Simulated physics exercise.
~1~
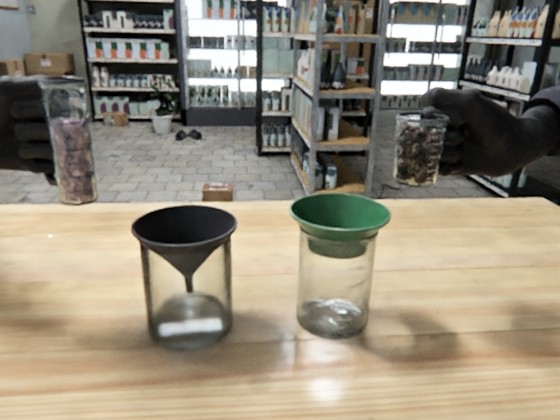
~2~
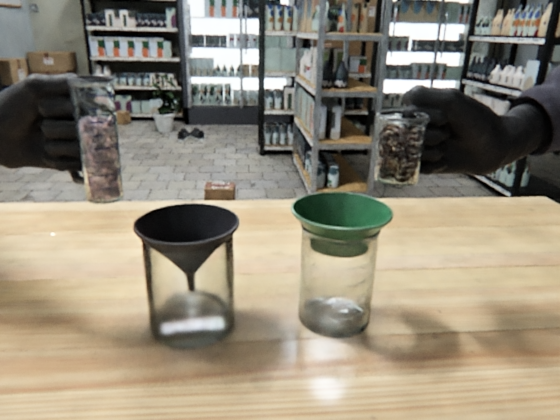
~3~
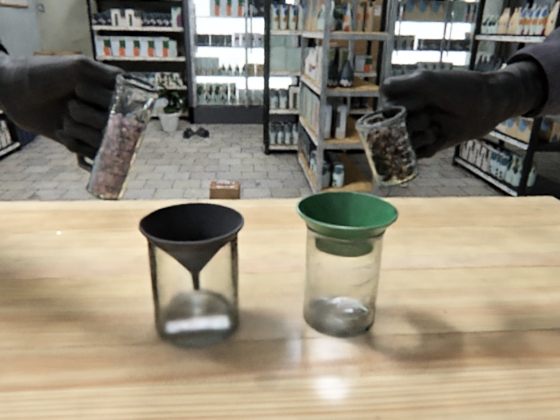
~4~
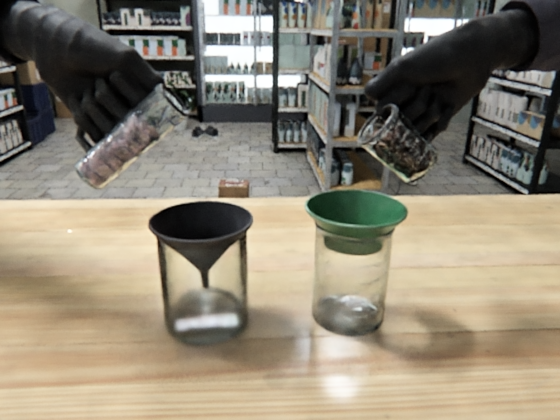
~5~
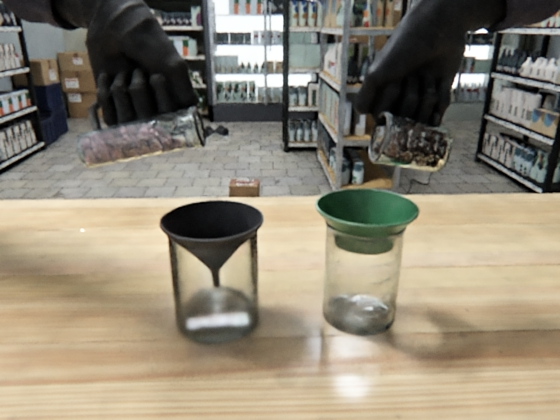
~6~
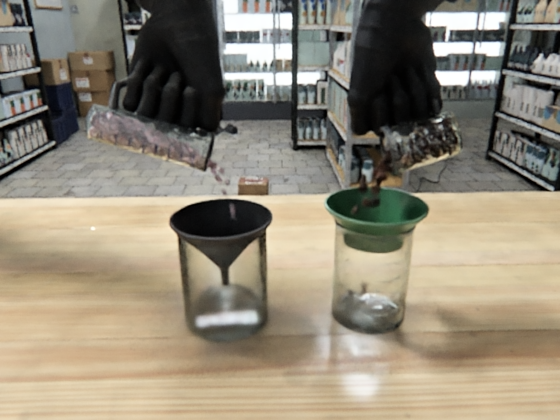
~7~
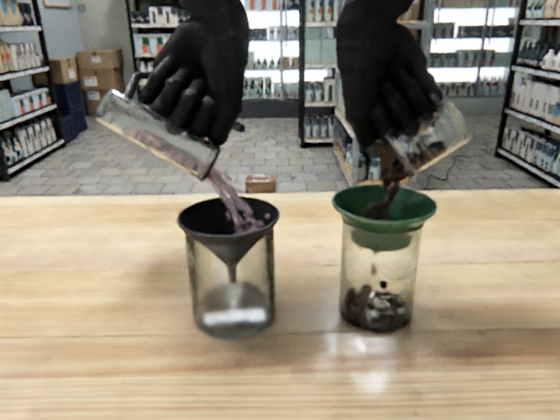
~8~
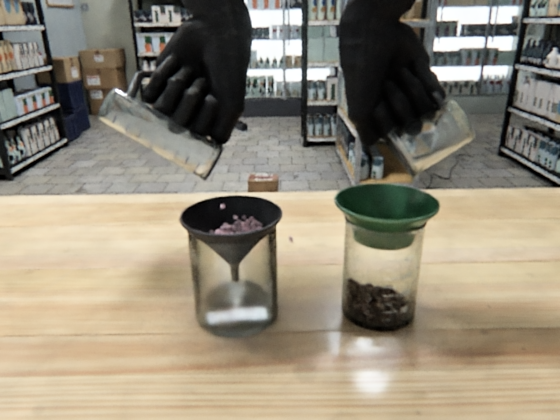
Two black-gloved hands tip cups over funnels; the left funnel clogs, the right empties through.
